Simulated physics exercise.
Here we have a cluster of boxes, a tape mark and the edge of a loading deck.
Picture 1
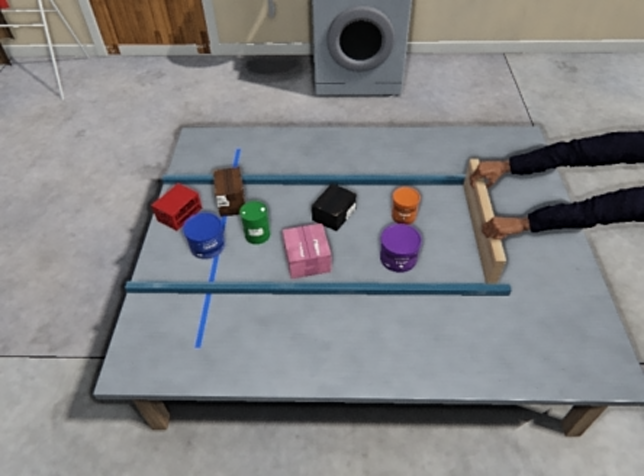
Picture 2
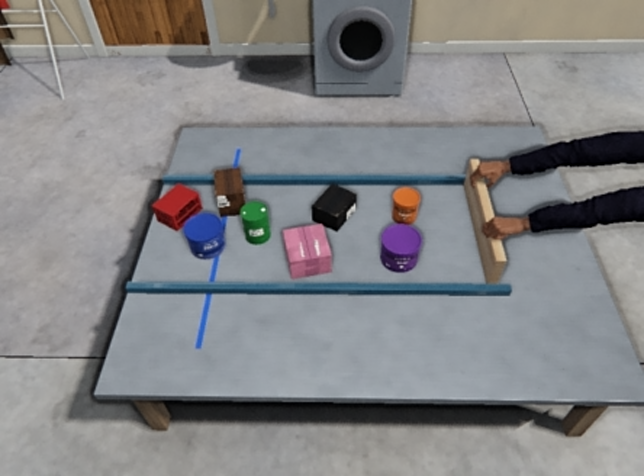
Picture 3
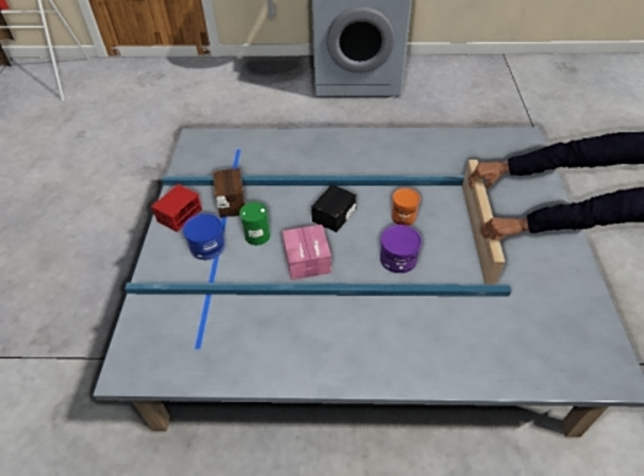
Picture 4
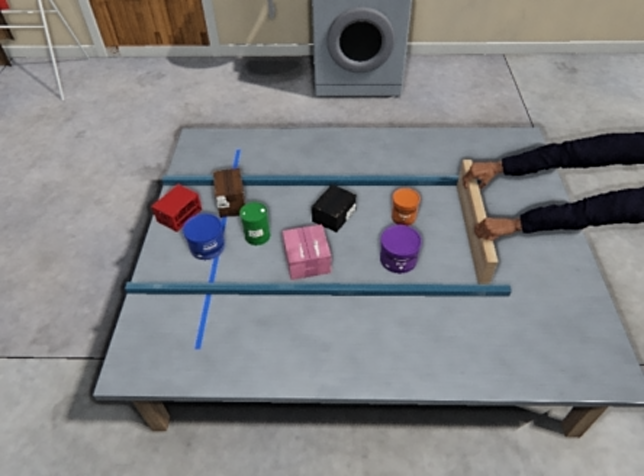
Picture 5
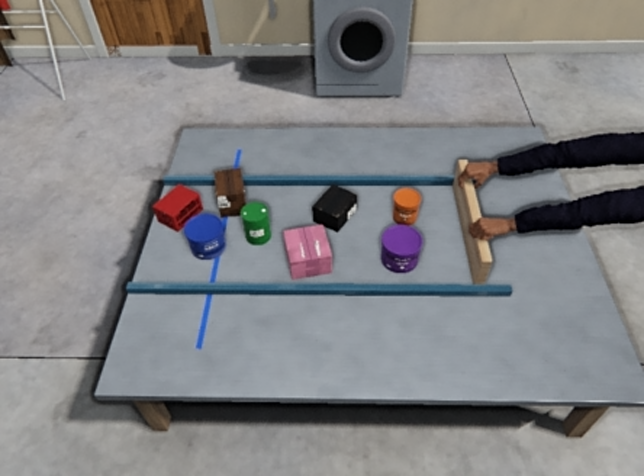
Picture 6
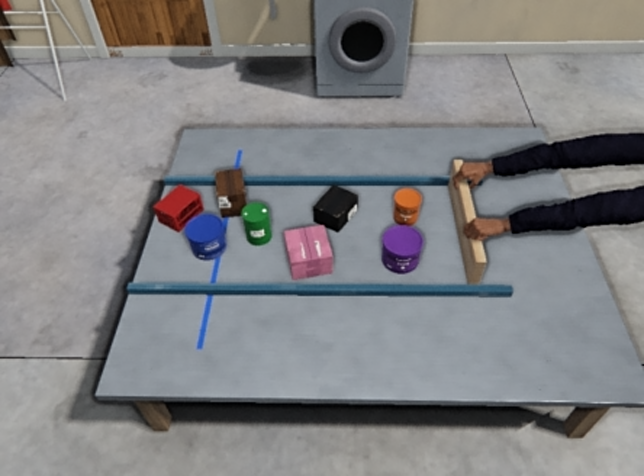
On a grey table with boxes and pails scattered between two blue rails, a pair of hands held a wooden plank upright at the right and slid it slightly left, touching none of them.
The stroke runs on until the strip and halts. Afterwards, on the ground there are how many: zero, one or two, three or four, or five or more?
I expect only a pair or one to end up below.
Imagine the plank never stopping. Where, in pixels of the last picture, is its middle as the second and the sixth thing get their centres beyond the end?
It sits near (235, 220), and then near (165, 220).
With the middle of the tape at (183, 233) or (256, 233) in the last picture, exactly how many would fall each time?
Well, you'd get 5 the first time and 0 the second time.
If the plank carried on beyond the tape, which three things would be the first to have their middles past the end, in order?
Going earliest first, it would be the red crate, after it the blue pail, and finally the brown box.
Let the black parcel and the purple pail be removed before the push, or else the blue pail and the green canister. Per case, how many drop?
That gives 0 for the first pair taken away and 1 for the second.
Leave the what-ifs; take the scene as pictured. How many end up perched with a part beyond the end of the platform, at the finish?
Expected count: 2.
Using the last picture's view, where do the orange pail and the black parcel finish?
In the last picture the orange pail sits at (212, 208) while the black parcel sits at (189, 202).
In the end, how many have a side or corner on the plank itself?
It is in contact with 3.
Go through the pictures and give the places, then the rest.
The first picture shows red crate (177, 207); blue pail (205, 236); brown box (230, 192); plank (482, 219); tape (221, 232).
The second picture shows blue pail (205, 237); plank (482, 219).
The third picture shows brown box (230, 193); pink parcel (307, 252).
The fourth picture shows red crate (177, 208); orange pail (405, 208).
The fifth picture shows blue pail (206, 237); purple pail (401, 249).
The sixth picture shows red crate (179, 208); blue pail (207, 238); brown box (232, 193); plank (465, 220); tape (223, 233).
A little later, none off yet; red crate at rest near (179, 208); blue pail at rest near (207, 238); brown box at rest near (232, 193).
Next, none off yet; red crate at rest near (179, 208); blue pail moving near (205, 237); brown box at rest near (231, 193).
When it is over, the number that fall off is one or two; down, blue pail and red crate.
